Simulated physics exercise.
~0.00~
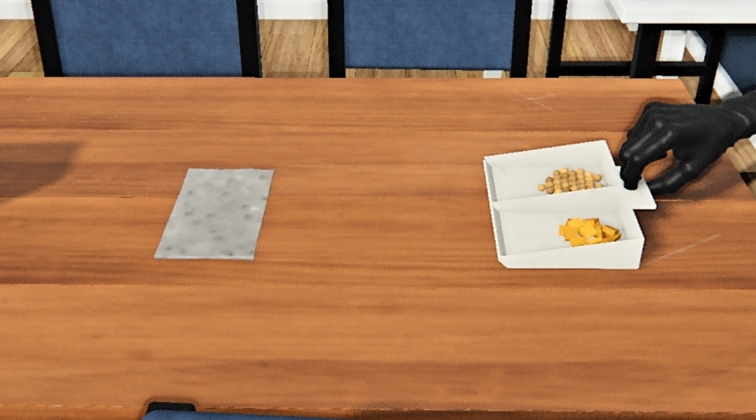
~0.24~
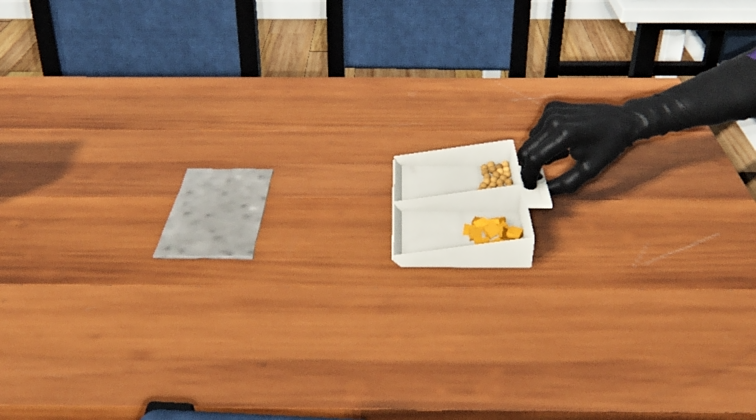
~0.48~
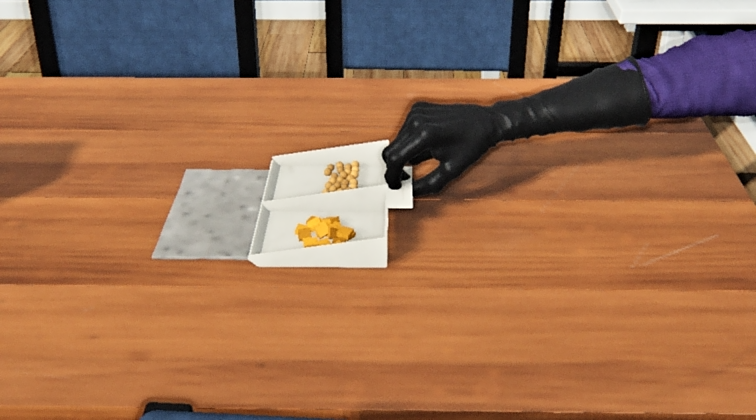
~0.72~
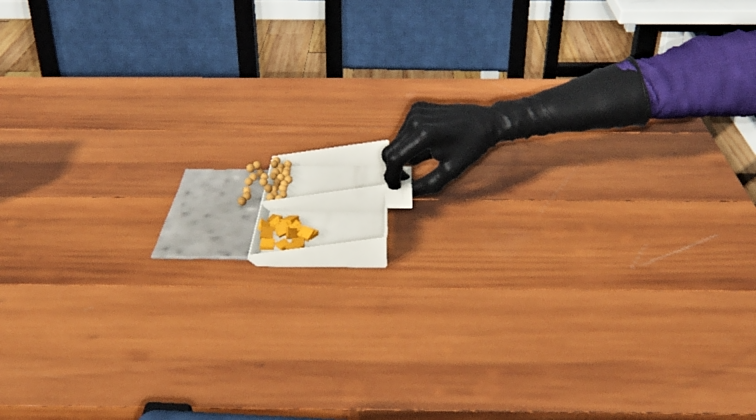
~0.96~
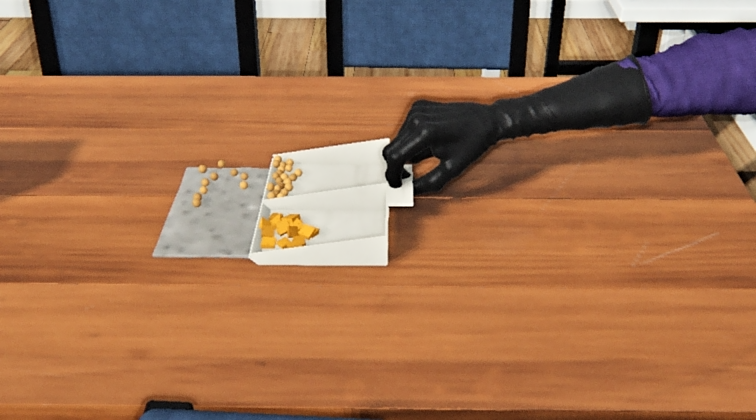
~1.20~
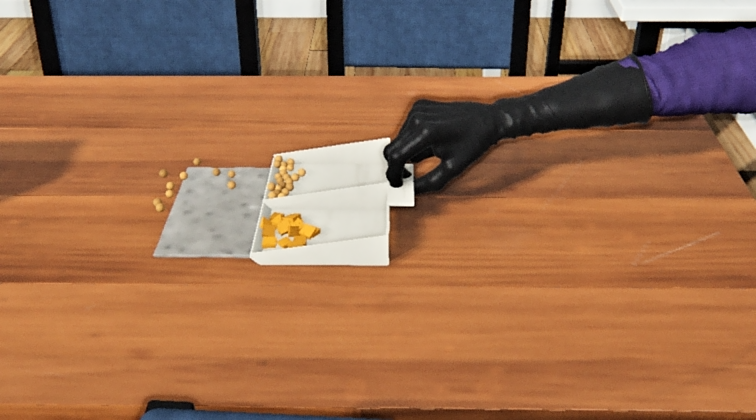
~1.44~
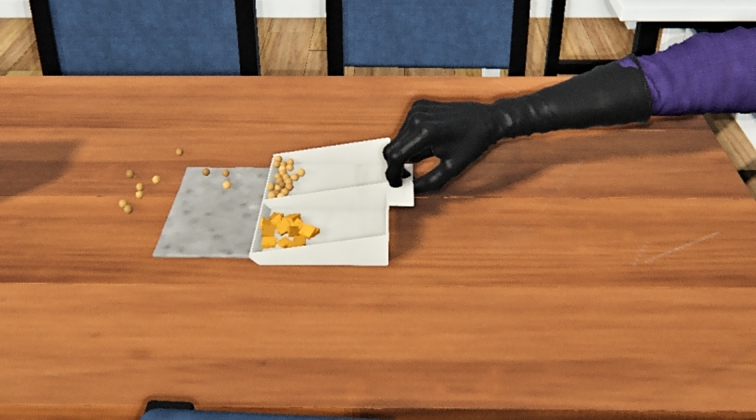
On a wooden table with blue chairs behind it, a black-gloved hand holds the back of a white divided tray, with a flat grey slab lying to the left. The tray carries small tan balls in its farther section and orange chunks in the nearer one. The hand pushes it left until it stops against the slab. Both batches slide towards the front rim, and some balls spill over it onto the slab. The loose balls roll on, several reaching the table beyond, while the remaining balls and all the orange chunks stay inside the halted tray.
